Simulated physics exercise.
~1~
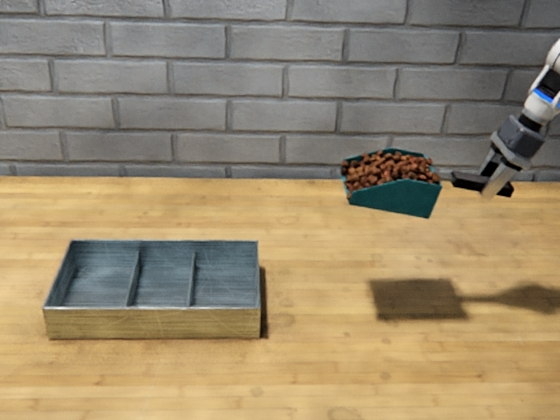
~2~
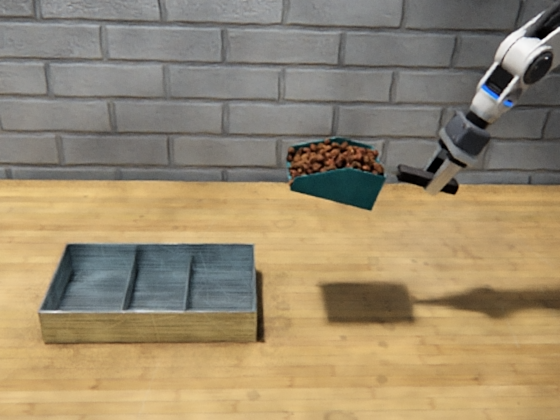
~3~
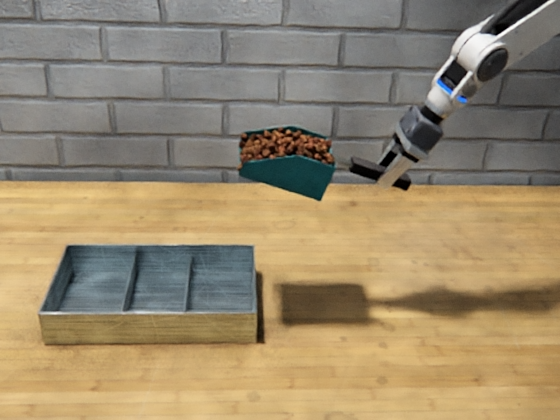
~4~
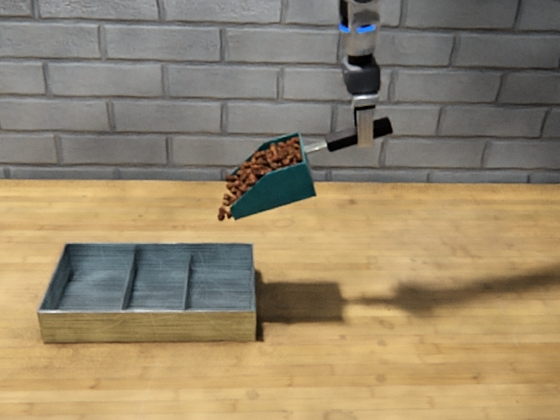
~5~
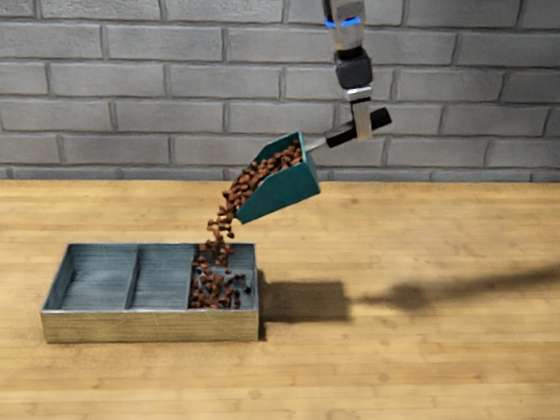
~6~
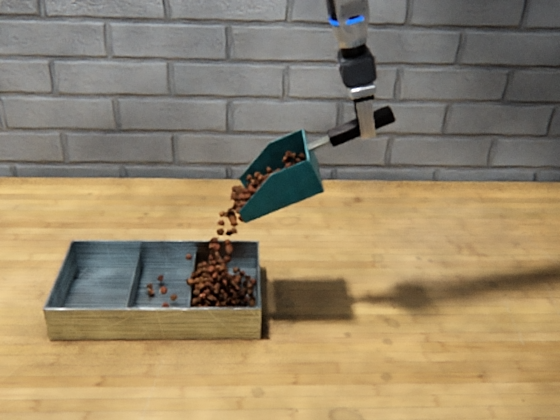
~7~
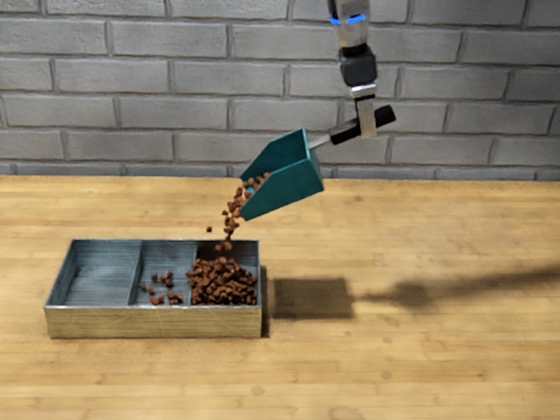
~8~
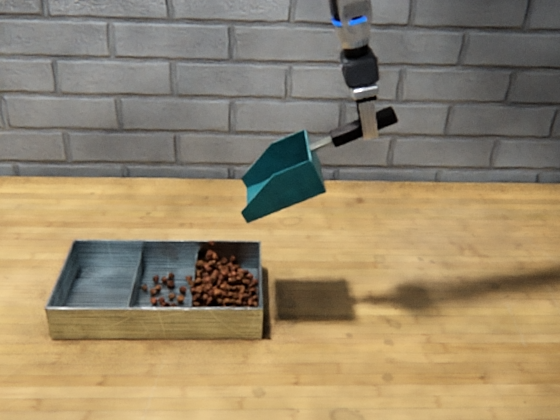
On a wooden table before a grey brick wall, a robot arm carries a teal scoop of brown pellets left, tips it and pours them into a divided tray, leaving the scoop empty, most pellets heaped in the right compartment and a few in the middle.
